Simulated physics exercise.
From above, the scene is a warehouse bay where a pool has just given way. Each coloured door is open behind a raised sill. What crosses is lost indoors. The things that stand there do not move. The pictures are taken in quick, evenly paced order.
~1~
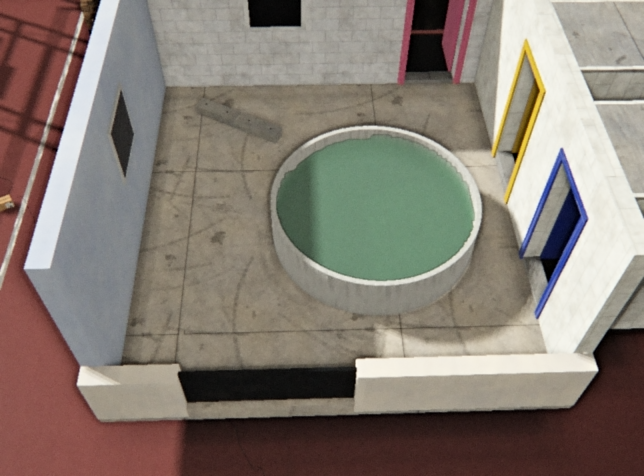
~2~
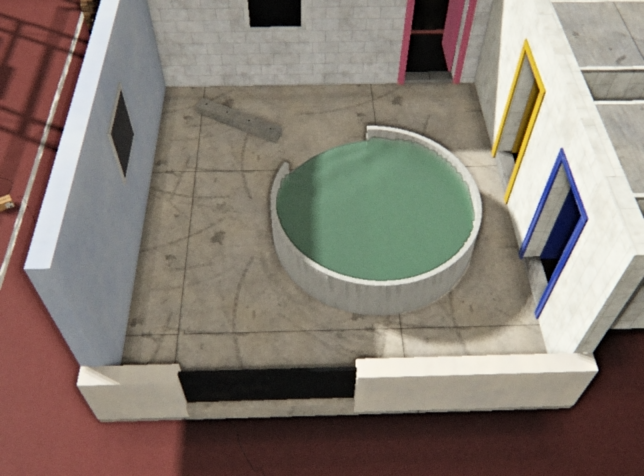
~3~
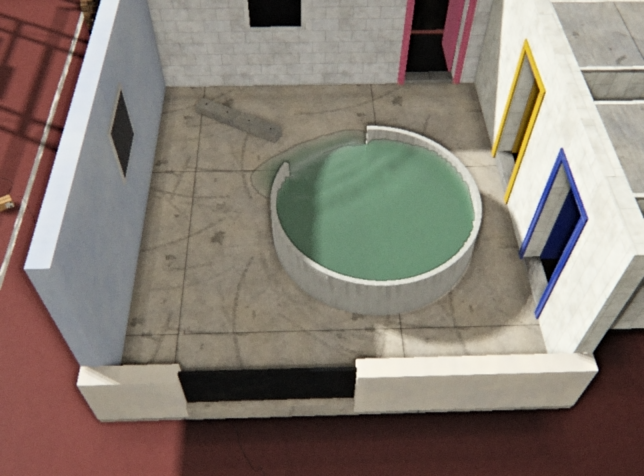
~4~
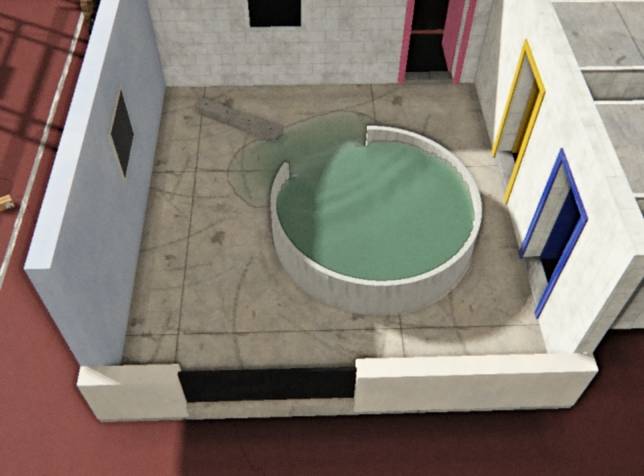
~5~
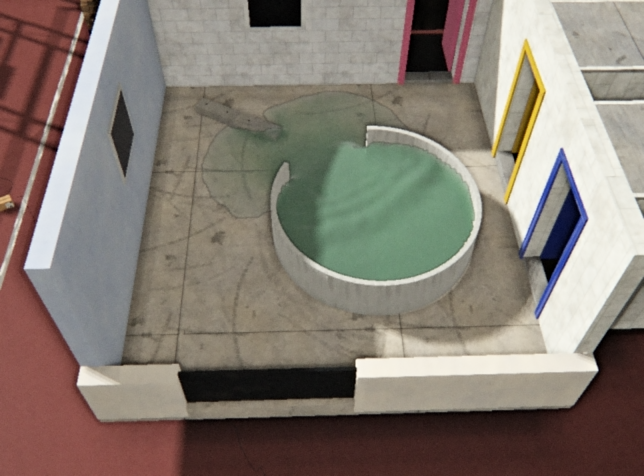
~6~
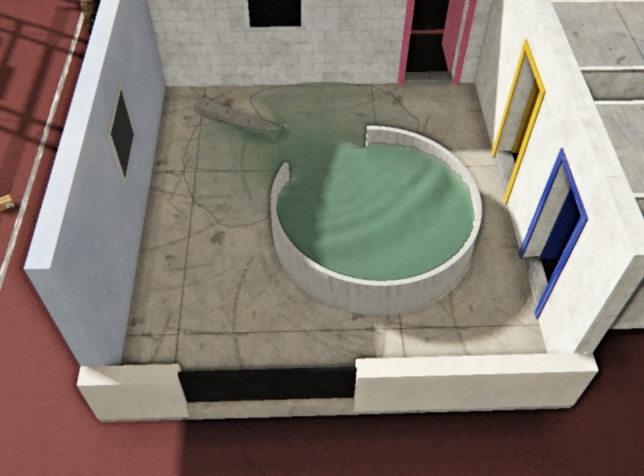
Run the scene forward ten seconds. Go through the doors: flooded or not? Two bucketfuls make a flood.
One by one: The pink door counts as over, the blue door counts as over, the yellow door counts as not over.
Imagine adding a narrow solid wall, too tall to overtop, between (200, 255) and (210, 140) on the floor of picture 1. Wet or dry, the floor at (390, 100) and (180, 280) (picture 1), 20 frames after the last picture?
Note: Point one drenched, point two drenched.
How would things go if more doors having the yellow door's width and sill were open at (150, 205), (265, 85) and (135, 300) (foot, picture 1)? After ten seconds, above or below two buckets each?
Going door by door: The first remains below the limit, the second runs past the limit, the third remains below the limit.
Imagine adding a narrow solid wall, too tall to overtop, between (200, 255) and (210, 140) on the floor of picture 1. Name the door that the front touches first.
My choice is the one in pink.
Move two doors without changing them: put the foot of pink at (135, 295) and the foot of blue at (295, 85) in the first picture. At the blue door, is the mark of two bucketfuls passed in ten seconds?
Outcome: Blue door rises above.
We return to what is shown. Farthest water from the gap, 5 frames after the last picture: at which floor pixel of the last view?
The wet edge reaches furthest near (166, 93).
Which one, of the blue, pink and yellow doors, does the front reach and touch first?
That's the pink-painted one.
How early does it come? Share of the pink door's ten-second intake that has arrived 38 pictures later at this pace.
By then roughly 25 percent of the ten-second total is in.
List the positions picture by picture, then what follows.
Still water in the round pool at (375, 202), in the first frame.
The front is at a hidden place, out from the gap on the round pool's far side, in the second frame.
Water pours out on the round pool's far side and has run to a hidden place, in the third frame.
Water pours out on the round pool's far side and has run to (367, 120), in the fourth frame.
Water pours out on the round pool's far side and has run to (344, 95), in the fifth frame.
Water pours out on the round pool's far side and has run to (207, 122), in the sixth frame.
A moment on, water covers 30 % of the floor; the pink door wet at the sill, nothing in, the blue door not reached, the yellow door not reached.
Next, water covers 35 % of the floor; the pink door wet at the sill, nothing in, the blue door not reached, the yellow door not reached.
Then, water covers 60 % of the floor; the pink door under two buckets in, the blue door not reached, the yellow door wet at the sill, nothing in.
Later, water covers 95 % of the floor; the pink door under two buckets in, the blue door wet at the sill, nothing in, the yellow door wet at the sill, nothing in.
In the end, water covers 100 % of the floor; the pink door over two buckets in, the blue door far over two buckets in, the yellow door under two buckets in.
